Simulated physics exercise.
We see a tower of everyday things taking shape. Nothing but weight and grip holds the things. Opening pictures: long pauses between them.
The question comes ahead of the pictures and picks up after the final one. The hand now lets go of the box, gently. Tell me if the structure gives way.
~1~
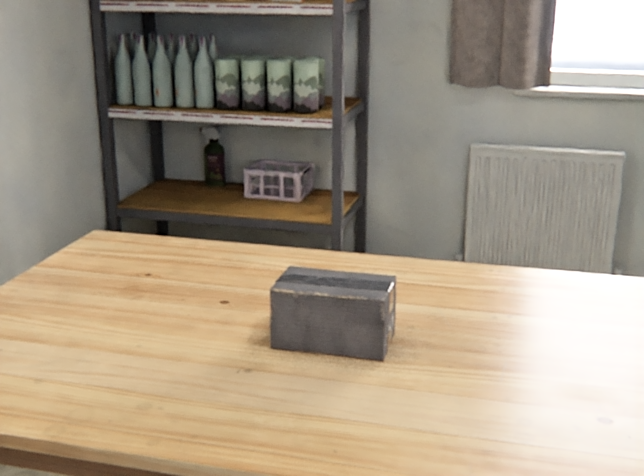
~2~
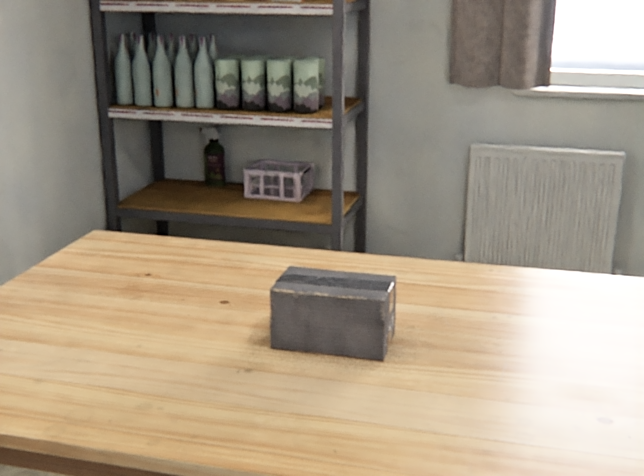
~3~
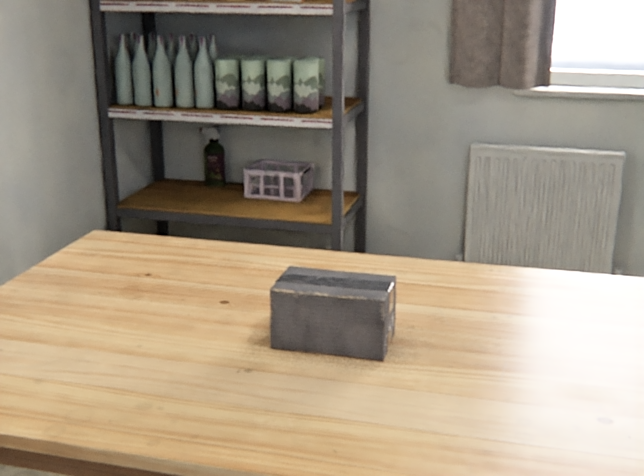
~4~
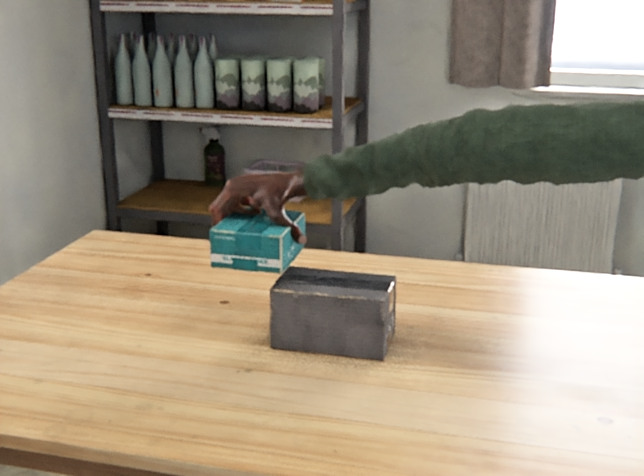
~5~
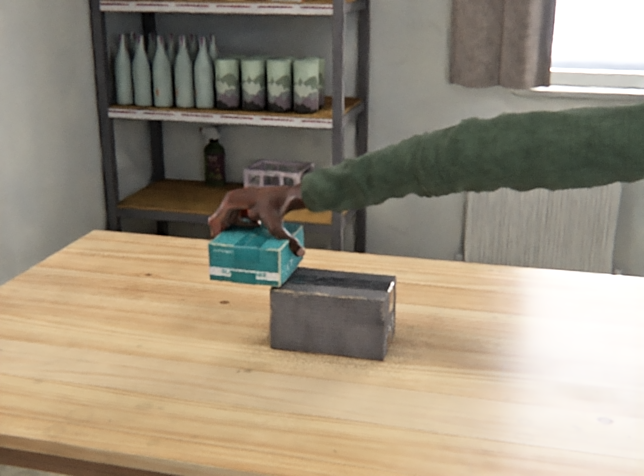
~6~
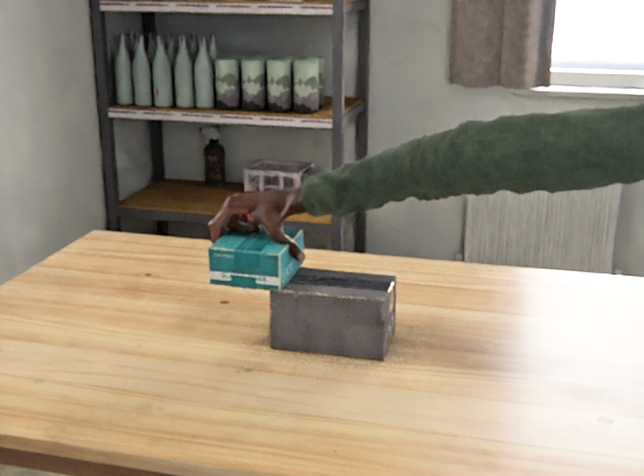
It gives way.
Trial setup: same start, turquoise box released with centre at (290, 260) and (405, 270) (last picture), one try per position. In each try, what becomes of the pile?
So, in case one it stays steady, and in case two it falls over.
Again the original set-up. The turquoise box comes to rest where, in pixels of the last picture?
I'd say around (225, 297) in the last view.
Then, 0.20 s past the last view, turquoise box now fallen.
Then, 0.30 s past the last view, things are still on the move.
Then, 0.40 s past the last view, as before.
Finally, fallen, turquoise box; grey box still in place. Final places as the last picture's camera would see them, turquoise box near (225, 297). The pile loses its balance.
